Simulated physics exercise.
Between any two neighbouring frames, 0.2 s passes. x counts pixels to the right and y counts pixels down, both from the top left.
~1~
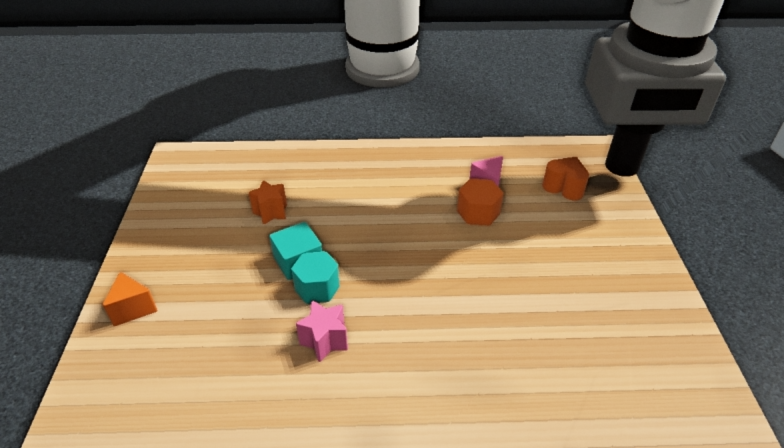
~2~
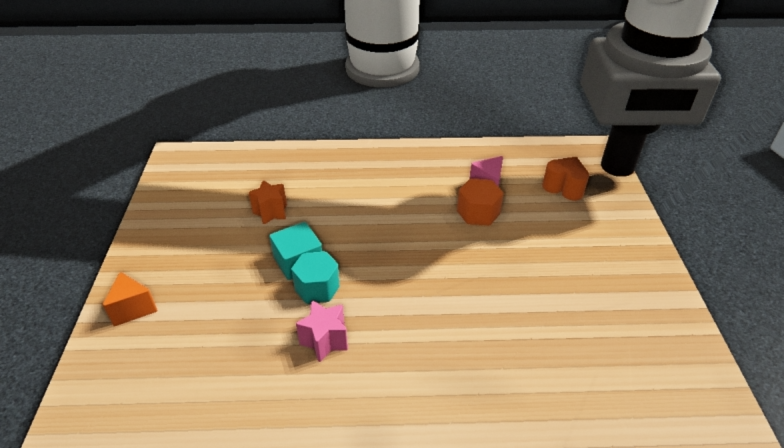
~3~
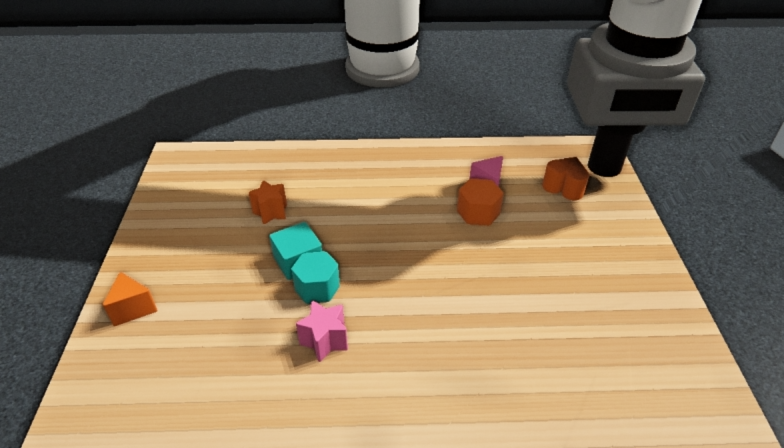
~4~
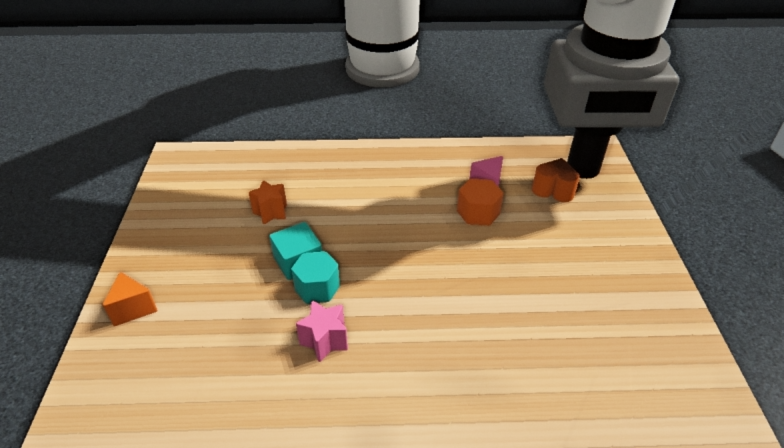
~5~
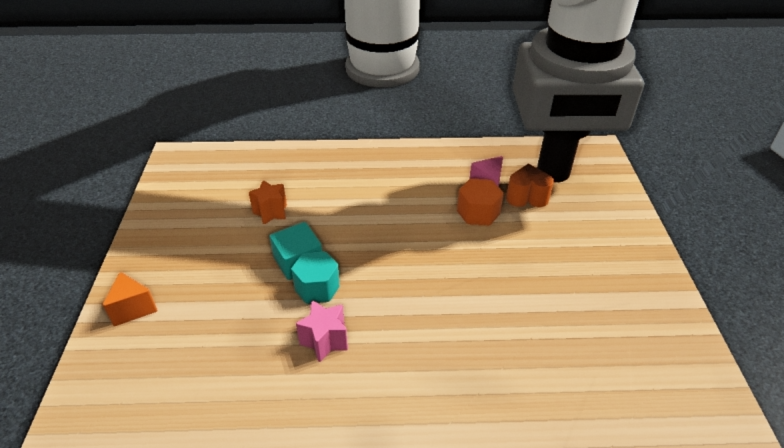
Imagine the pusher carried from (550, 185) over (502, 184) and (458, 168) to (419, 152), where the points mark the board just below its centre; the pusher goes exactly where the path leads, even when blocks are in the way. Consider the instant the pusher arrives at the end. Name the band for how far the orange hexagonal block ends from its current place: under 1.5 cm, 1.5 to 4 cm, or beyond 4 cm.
My answer is that it shifts under 1.5 cm.
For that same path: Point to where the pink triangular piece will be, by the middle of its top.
Most likely (449, 163).
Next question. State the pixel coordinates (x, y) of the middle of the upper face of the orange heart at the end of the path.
It should be at (509, 184) by then.
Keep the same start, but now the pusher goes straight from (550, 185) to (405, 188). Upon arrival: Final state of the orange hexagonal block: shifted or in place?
It gets pushed out of place.
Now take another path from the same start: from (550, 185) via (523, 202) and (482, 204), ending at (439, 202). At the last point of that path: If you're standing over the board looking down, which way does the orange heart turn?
Top view: Counterclockwise.
On the path given first. One third of the way, pusher (504, 171); orange hexagonal block (473, 195), turned 15° clockwise; pink triangular piece (478, 165), turned 20° anticlockwise; orange heart (509, 184), turned 30° anticlockwise.
Two thirds of the way, pusher (459, 156); orange hexagonal block (473, 195), turned 15° clockwise; pink triangular piece (450, 163), turned 65° anticlockwise; orange heart (509, 184), turned 30° anticlockwise.
At the end, pusher (419, 140); orange hexagonal block (473, 195), turned 15° clockwise; pink triangular piece (449, 163), turned 65° anticlockwise; orange heart (509, 184), turned 30° anticlockwise.
